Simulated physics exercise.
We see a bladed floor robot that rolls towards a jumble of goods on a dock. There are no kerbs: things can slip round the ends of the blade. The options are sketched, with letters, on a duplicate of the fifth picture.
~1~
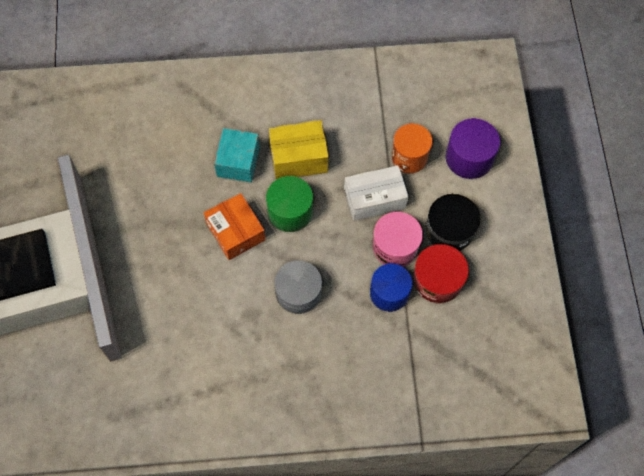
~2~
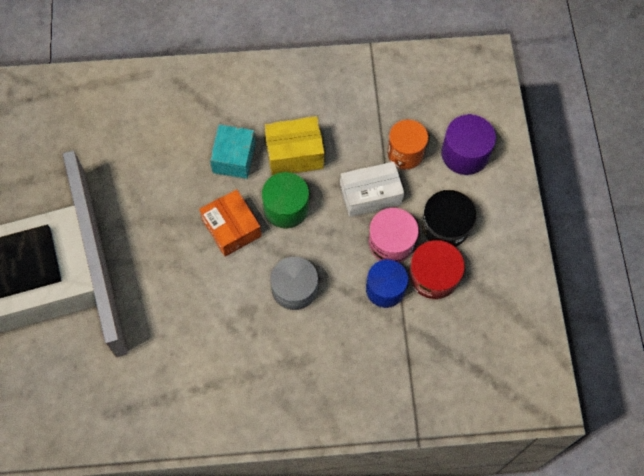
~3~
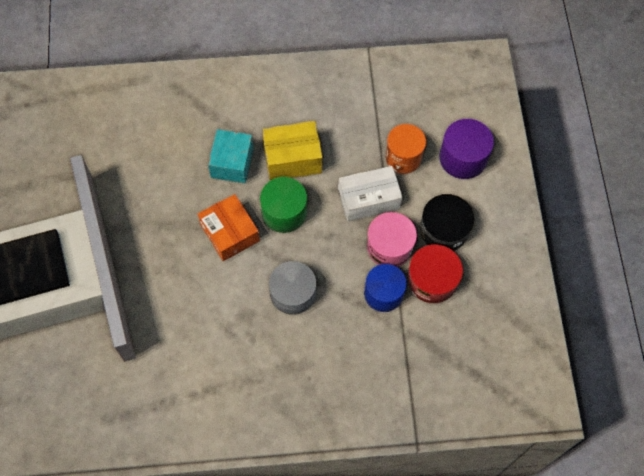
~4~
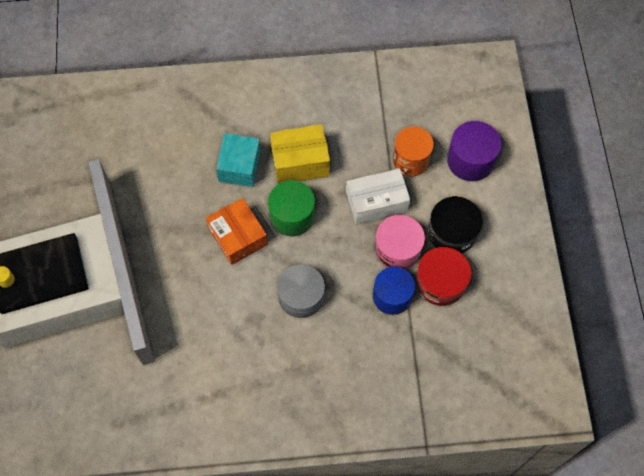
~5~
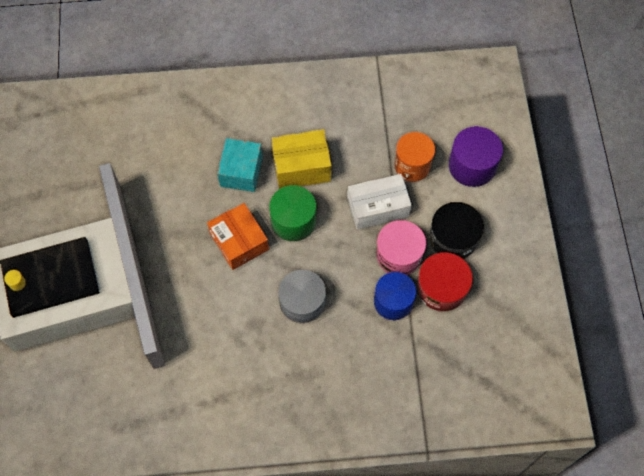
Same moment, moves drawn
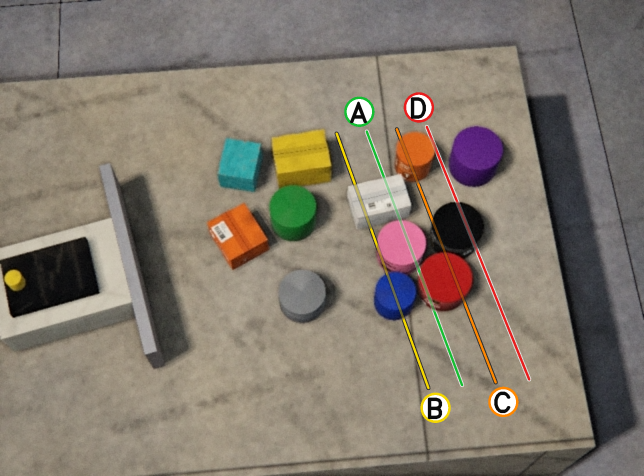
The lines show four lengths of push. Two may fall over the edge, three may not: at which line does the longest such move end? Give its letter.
At D, and not beyond.
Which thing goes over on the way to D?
The black pail.
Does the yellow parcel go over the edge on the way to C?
By then, no.
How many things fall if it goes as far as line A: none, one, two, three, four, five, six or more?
By then, none.
On the marked copy, A at (412, 251); B at (380, 254); C at (444, 249); D at (475, 246).
With D. Early on, robot (186, 264); turquoise crate (252, 160); green canister (316, 208).
Further on, robot (312, 254); purple canister (481, 150); black pail (494, 231).
At the end, robot (411, 246); black pail over the edge; red pail (561, 280); one fallen.
As for the rest, A is within the limit but short; B is within the limit but short; C is within the limit but short.
